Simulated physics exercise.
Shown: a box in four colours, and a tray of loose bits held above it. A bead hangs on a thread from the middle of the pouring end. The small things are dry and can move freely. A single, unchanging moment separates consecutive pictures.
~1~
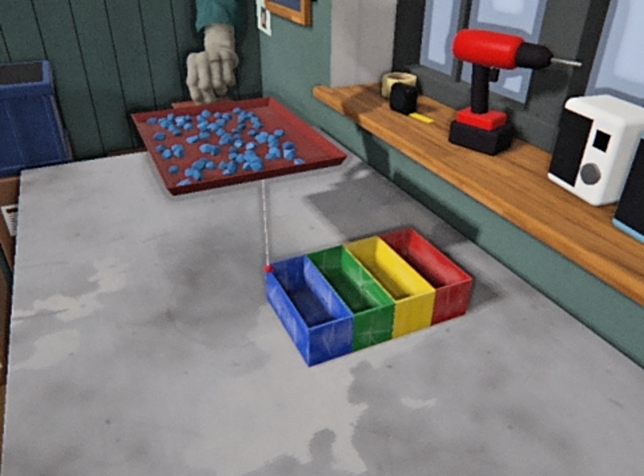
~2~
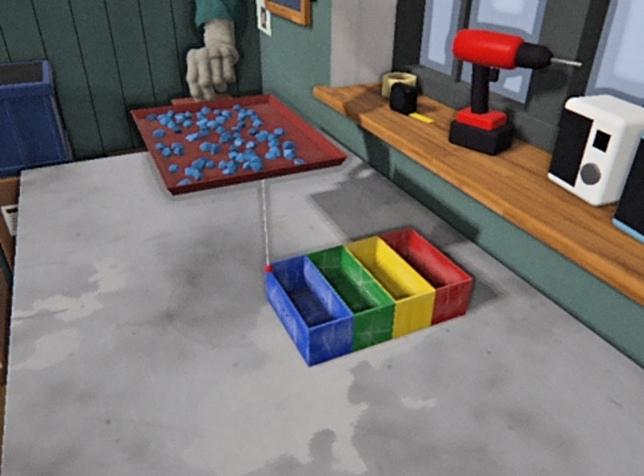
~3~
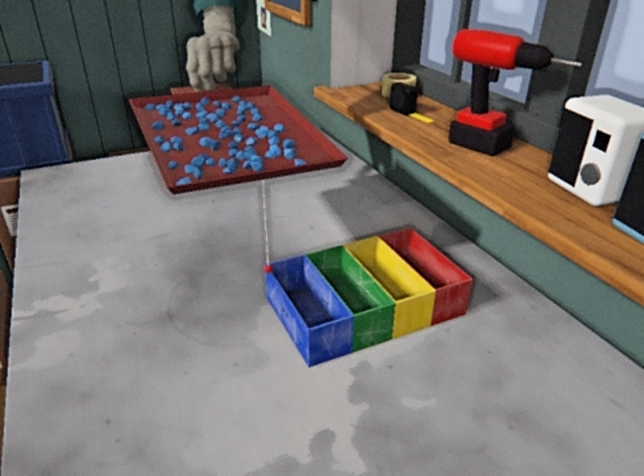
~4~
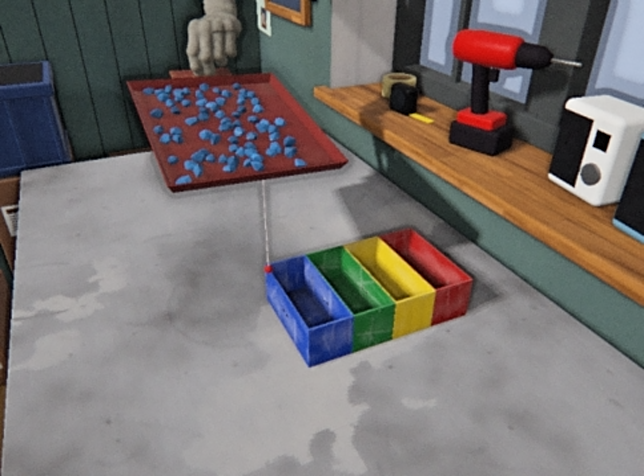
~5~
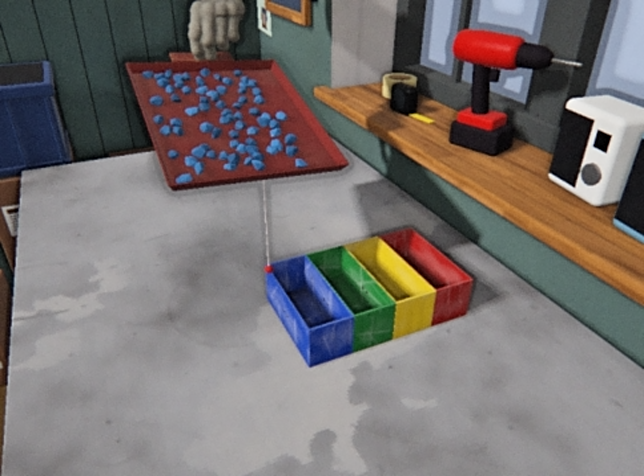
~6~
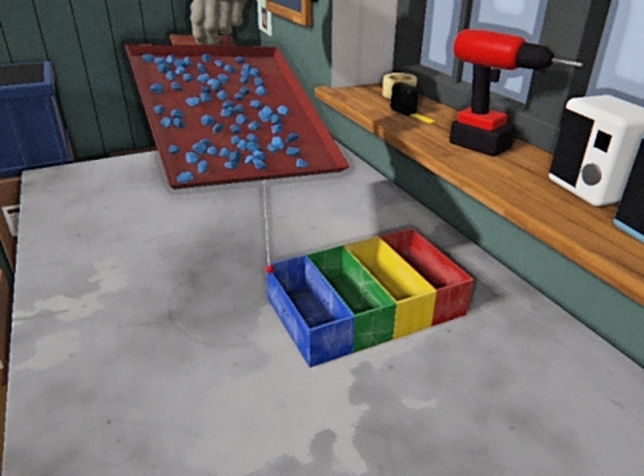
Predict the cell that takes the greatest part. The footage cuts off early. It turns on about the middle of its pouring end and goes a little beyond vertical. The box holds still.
I would say the green cell.
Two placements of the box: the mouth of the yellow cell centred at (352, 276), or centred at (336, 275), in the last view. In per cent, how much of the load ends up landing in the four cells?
Around 90 then around 90 per cent.
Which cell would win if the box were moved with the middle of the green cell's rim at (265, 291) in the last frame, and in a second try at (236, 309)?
Position one: The cell in red. Position two: The cell in red.
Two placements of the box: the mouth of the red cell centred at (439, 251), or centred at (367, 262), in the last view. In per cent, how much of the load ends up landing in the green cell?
First 30 per cent, second 20 per cent.
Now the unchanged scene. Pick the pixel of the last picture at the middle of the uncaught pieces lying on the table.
Near (266, 367).
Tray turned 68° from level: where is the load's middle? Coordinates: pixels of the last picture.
Near (299, 174).
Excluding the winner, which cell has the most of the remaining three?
Next in line is the blue one.
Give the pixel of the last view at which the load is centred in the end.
(346, 328).
Soon, tray tipped steeply; most on the tray; about a quarter falling or outside the box.
A while on, tray tipped past a quarter turn; about half in the green cell; about a quarter in the blue cell; a small part in the yellow cell; about a quarter falling or outside the box.
Towards the end, tray tipped past a quarter turn; about half in the green cell; about a quarter in the blue cell; a small part in the yellow cell; about a quarter falling or outside the box.
Finally, tray tipped past a quarter turn; about half in the green cell; about a quarter in the blue cell; a small part in the yellow cell; none in the red cell; about a quarter outside the box.
